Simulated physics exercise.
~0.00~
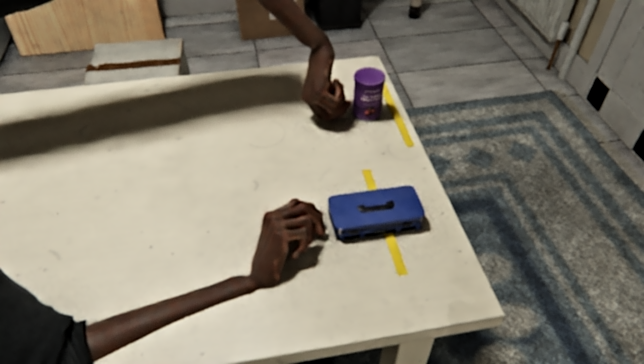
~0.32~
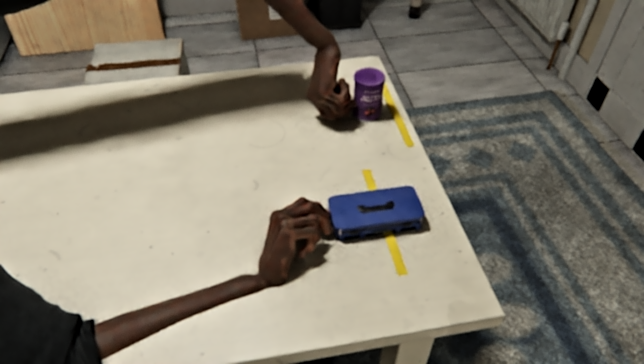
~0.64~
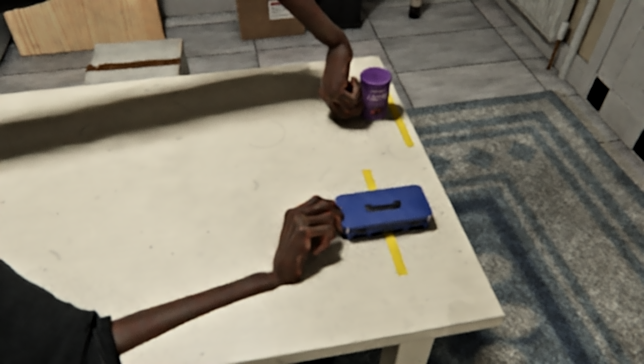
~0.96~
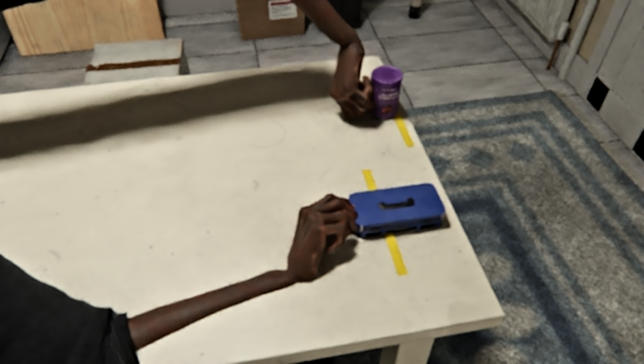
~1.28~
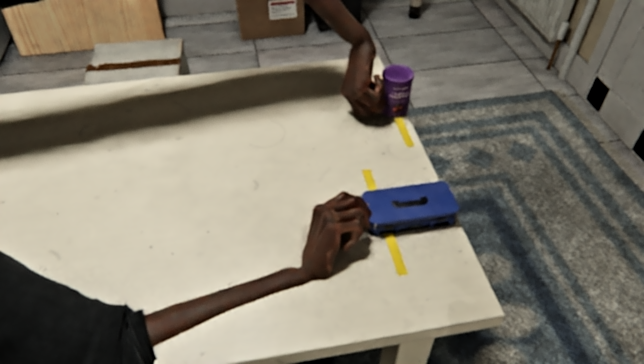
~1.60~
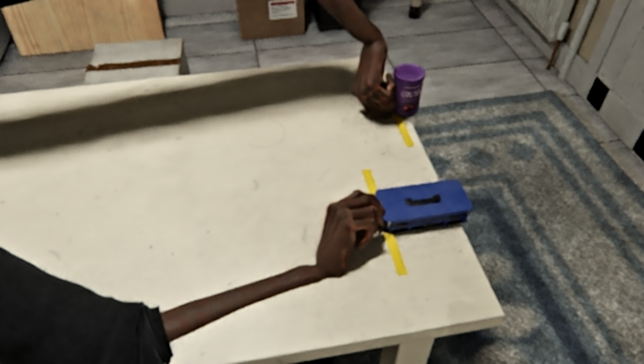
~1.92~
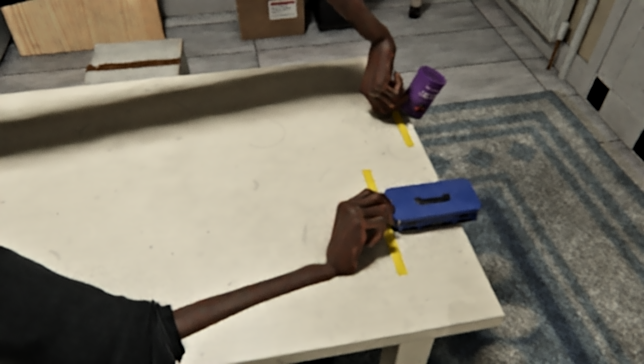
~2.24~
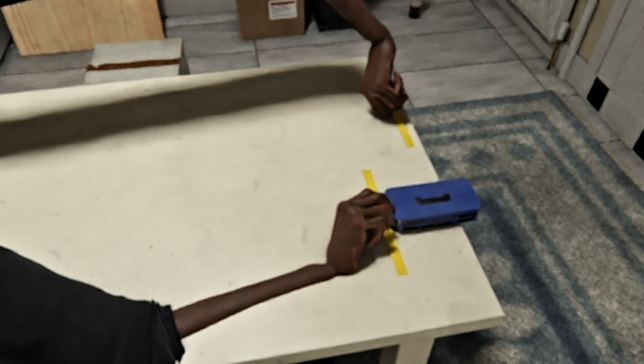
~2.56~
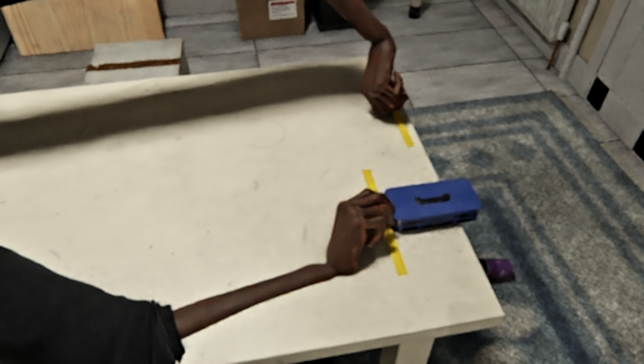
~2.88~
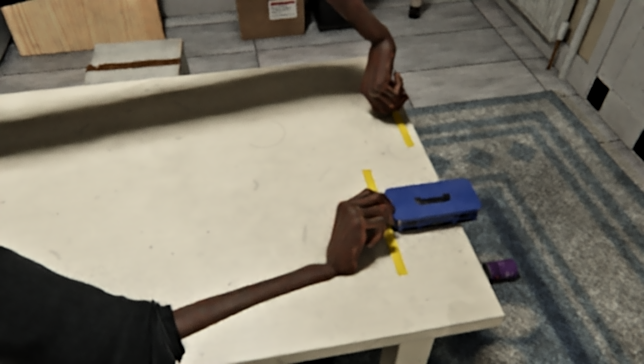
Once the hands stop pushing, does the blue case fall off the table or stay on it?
The blue case stays on the table, jutting out over the edge, while the purple tin drops to the floor.
Two hands pushing a purple tin and a blue case towards a table's edge, the tin toppling off and the case staying.
